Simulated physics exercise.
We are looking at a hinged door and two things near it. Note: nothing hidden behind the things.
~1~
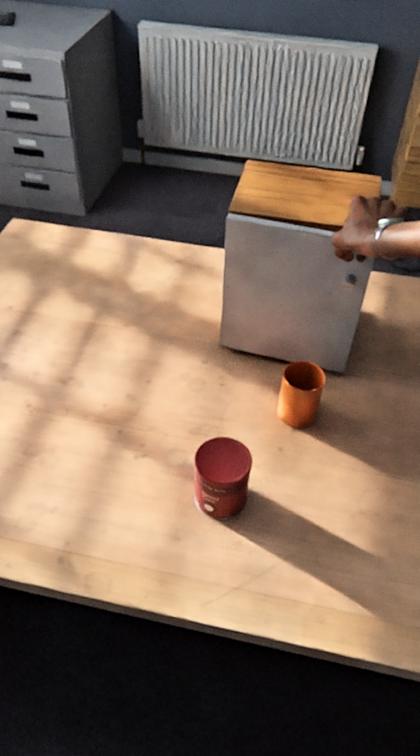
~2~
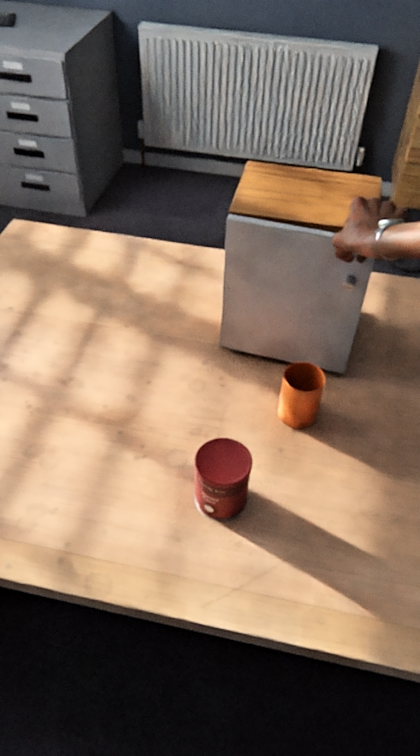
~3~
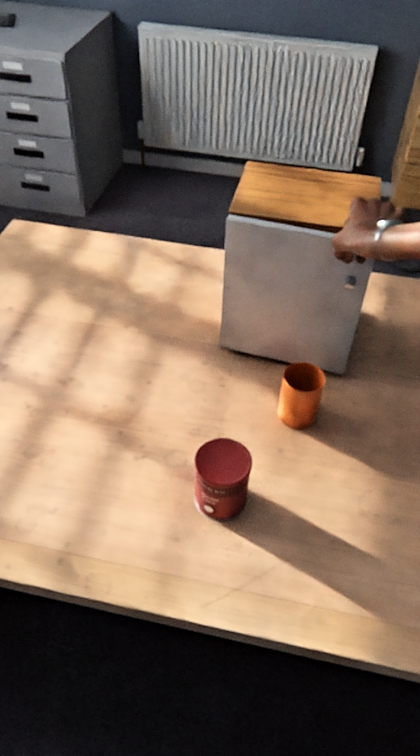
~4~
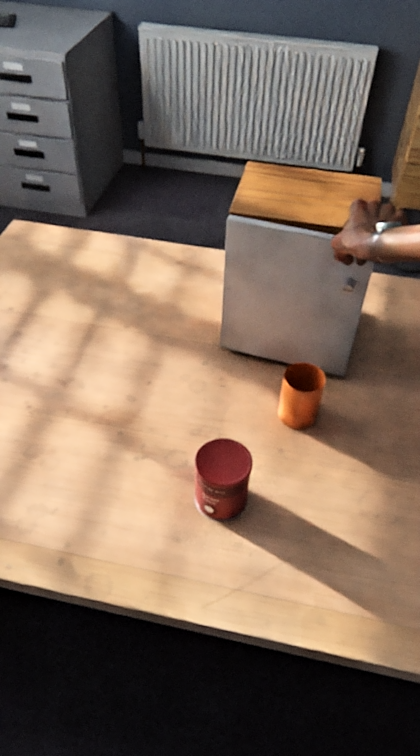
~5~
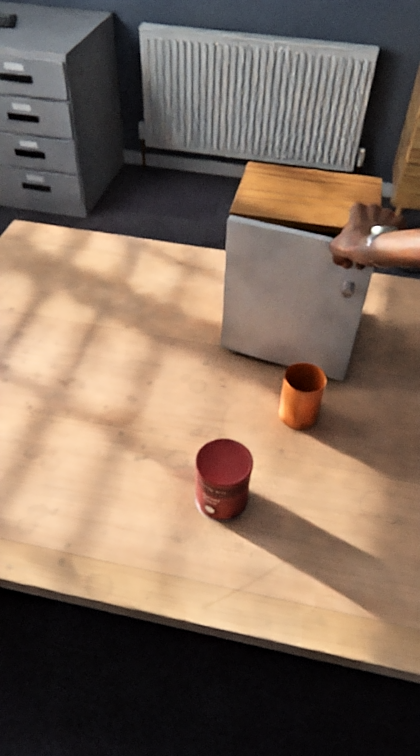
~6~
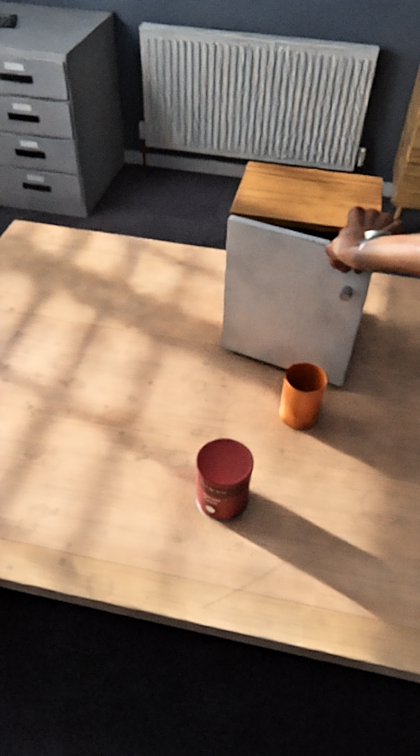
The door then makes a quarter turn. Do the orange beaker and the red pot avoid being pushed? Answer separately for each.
Answer: The orange beaker is pushed; the red pot avoids it.
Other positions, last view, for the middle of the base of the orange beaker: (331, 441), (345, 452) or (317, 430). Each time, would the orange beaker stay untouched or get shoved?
In order, it avoids contact, then avoids contact, and finally is hit.
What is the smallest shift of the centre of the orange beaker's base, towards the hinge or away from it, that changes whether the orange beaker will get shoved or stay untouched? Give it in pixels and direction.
About 32 pixels to the right.
Then, 0.70 s past the last view, door 44° open; orange beaker travelled about its own width near (278, 415); red pot at rest near (224, 481).
Then, 1.16 s past the last view, door 65° open; orange beaker travelled well along near (234, 429); red pot at rest near (224, 481).
Then, 1.52 s past the last view, door 81° open; orange beaker travelled well along near (193, 433); red pot at rest near (224, 481).
Finally, the orange beaker is pushed along, near (170, 432); the red pot remains where it is, near (224, 481).
